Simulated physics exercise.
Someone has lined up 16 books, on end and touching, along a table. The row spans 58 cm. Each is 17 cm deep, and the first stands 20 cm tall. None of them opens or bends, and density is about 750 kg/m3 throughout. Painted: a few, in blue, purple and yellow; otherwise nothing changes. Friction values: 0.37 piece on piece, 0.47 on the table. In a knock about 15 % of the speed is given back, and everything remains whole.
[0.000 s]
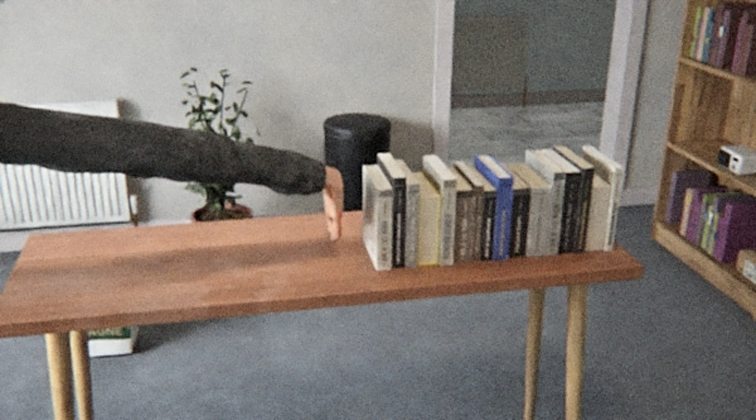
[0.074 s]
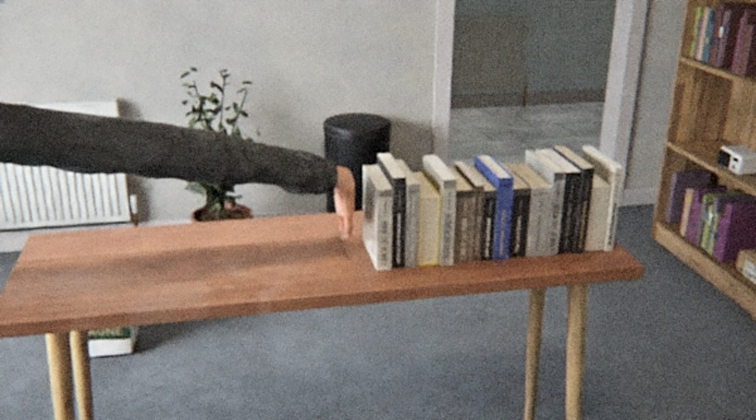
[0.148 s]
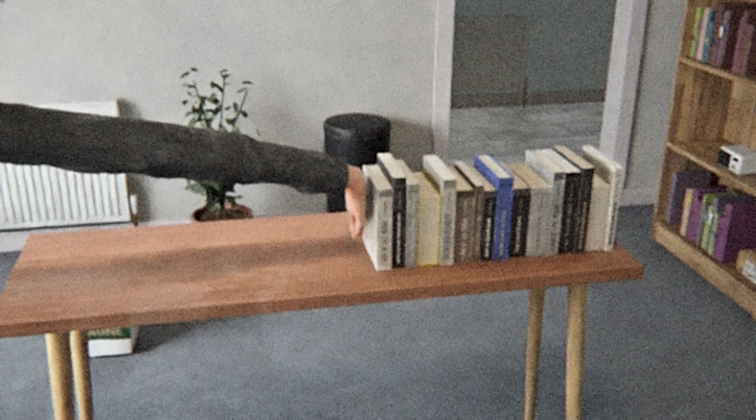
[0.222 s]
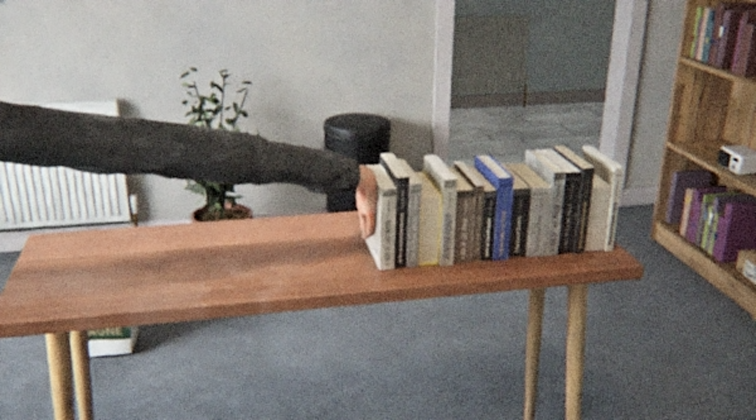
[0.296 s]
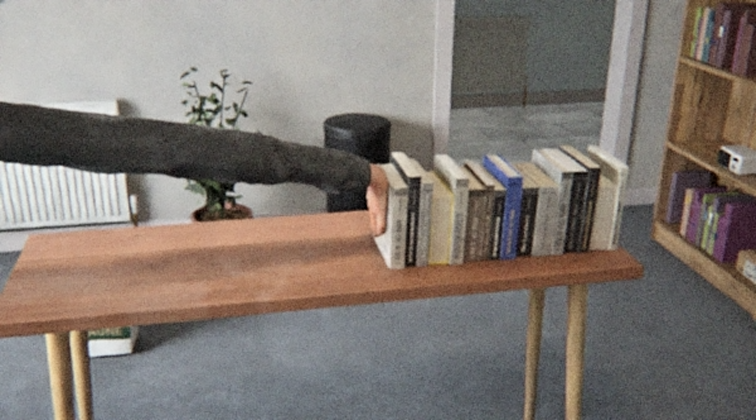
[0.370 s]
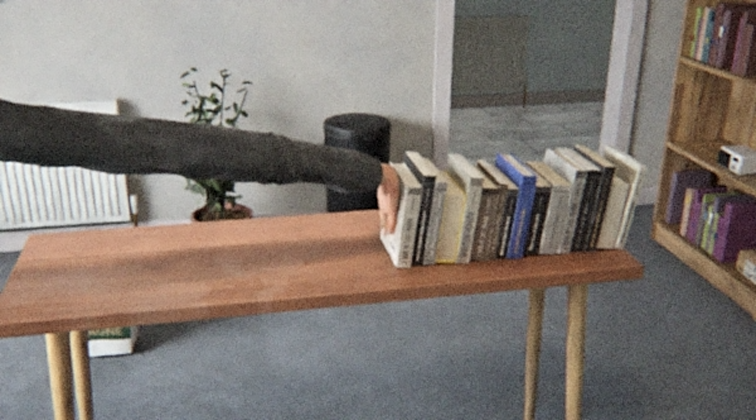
A dark-sleeved arm reached in from the left over a wooden table and pushed the near end of a row of upright books, which shifted together and leaned slightly to the right.
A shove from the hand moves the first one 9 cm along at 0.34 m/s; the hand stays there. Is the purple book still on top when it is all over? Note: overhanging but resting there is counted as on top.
No, it has gone over the edge.
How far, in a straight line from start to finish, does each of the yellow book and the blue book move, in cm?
Distances: Yellow 10, blue 10 (cm).
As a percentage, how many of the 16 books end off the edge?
The share is about 30 in a hundred.
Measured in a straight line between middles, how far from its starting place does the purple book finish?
About 85 cm.
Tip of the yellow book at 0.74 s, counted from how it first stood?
Rotation: Approx. 20°.
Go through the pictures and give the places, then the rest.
In the first picture (places mark the middle of the side facing us), hand (327, 195) 7 cm from the first; purple book (598, 220); blue book (503, 220); yellow book (429, 232); nothing disturbed.
In the second picture, hand (338, 194) 43 mm from the first; purple book (598, 220).
In the third picture, hand (349, 194) 18 mm from the first; purple book (598, 220).
In the fourth picture, hand (360, 193) 7 mm in; purple book (598, 220).
In the fifth picture, hand (371, 192) 33 mm in; purple book (603, 219); yellow book (441, 231) shifted 27 mm; 14 disturbed, none off the edge.
In the sixth picture, hand (382, 191) 58 mm in; purple book (612, 217) leaning 7°; yellow book (451, 229) leaning 6°; blue book (522, 218) leaning 6°; steepest lean 9°, the book at (631, 209); 16 disturbed, none off the edge.
After 0.46 s, none of the 16 books off the edge, 16 disturbed; purple book leaning 11°; yellow book leaning 11°.
After 0.74 s, 2 of the 16 books off the edge; purple book on its side; blue book leaning 18°.
After 1.04 s, 4 of the 16 books off the edge; purple book upside down; blue book leaning 19°.
After 1.38 s, 5 of the 16 books off the edge; purple book on its side; blue book leaning 19°.
By the end (1.6 s), 5 of the 16 books off the edge; purple book on its side; blue book leaning 19°; yellow book leaning 18°. As the last picture would show them, middles, blue book near (529, 203).
